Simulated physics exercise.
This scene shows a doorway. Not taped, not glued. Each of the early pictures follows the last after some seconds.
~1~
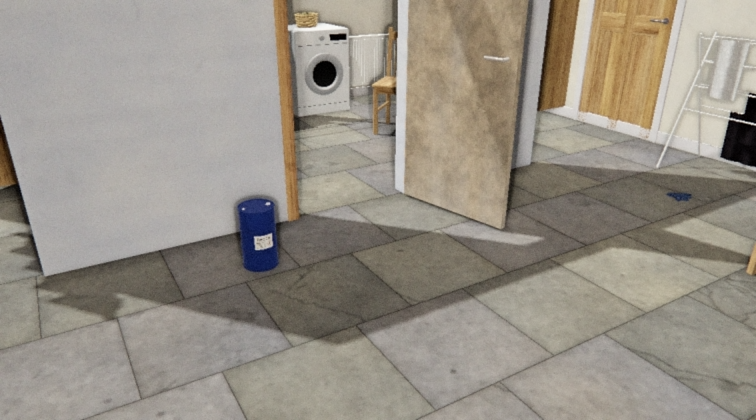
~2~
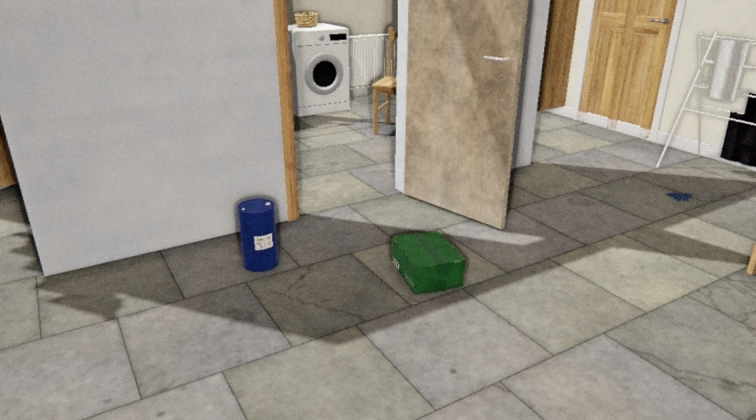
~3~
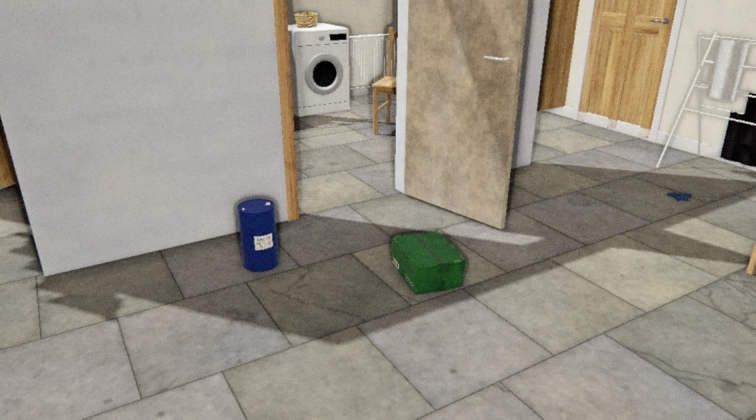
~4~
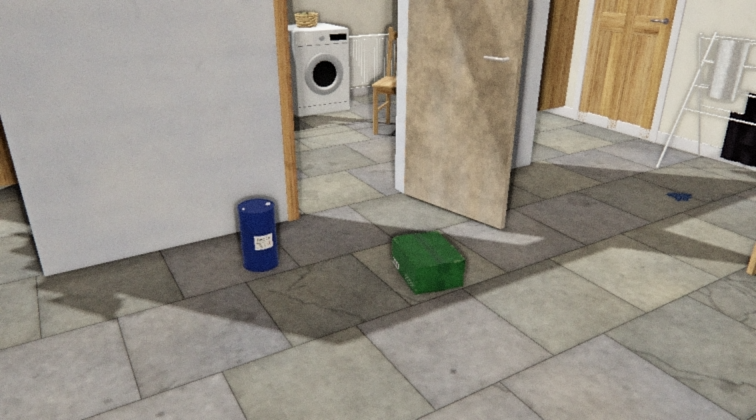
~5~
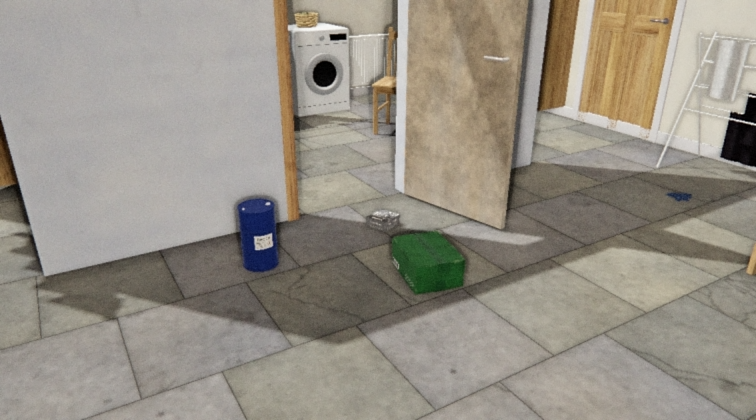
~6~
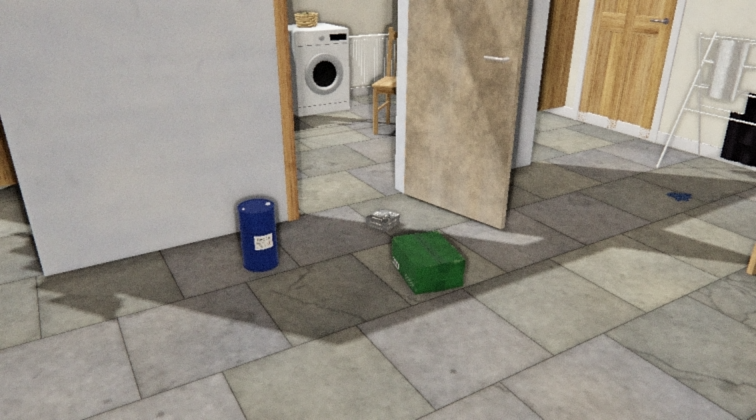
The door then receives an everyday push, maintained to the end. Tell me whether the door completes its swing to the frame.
My guess is that the door will fill its doorway.
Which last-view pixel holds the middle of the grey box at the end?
At about (297, 197).
Then, 0.70 s after the last picture, door at 62°.
Then, 1.00 s after the last picture, door at 31°; grey box slid about its own width near (353, 218).
Then, 1.20 s after the last picture, door at 10°; grey box slid well along near (324, 211).
Then, 1.30 s after the last picture, door at 0°; grey box slid well along near (313, 205).
At rest, door at 0°; moved from the start, grey box; the other 2 in place. Seen from the same camera at the end, grey box near (297, 197).
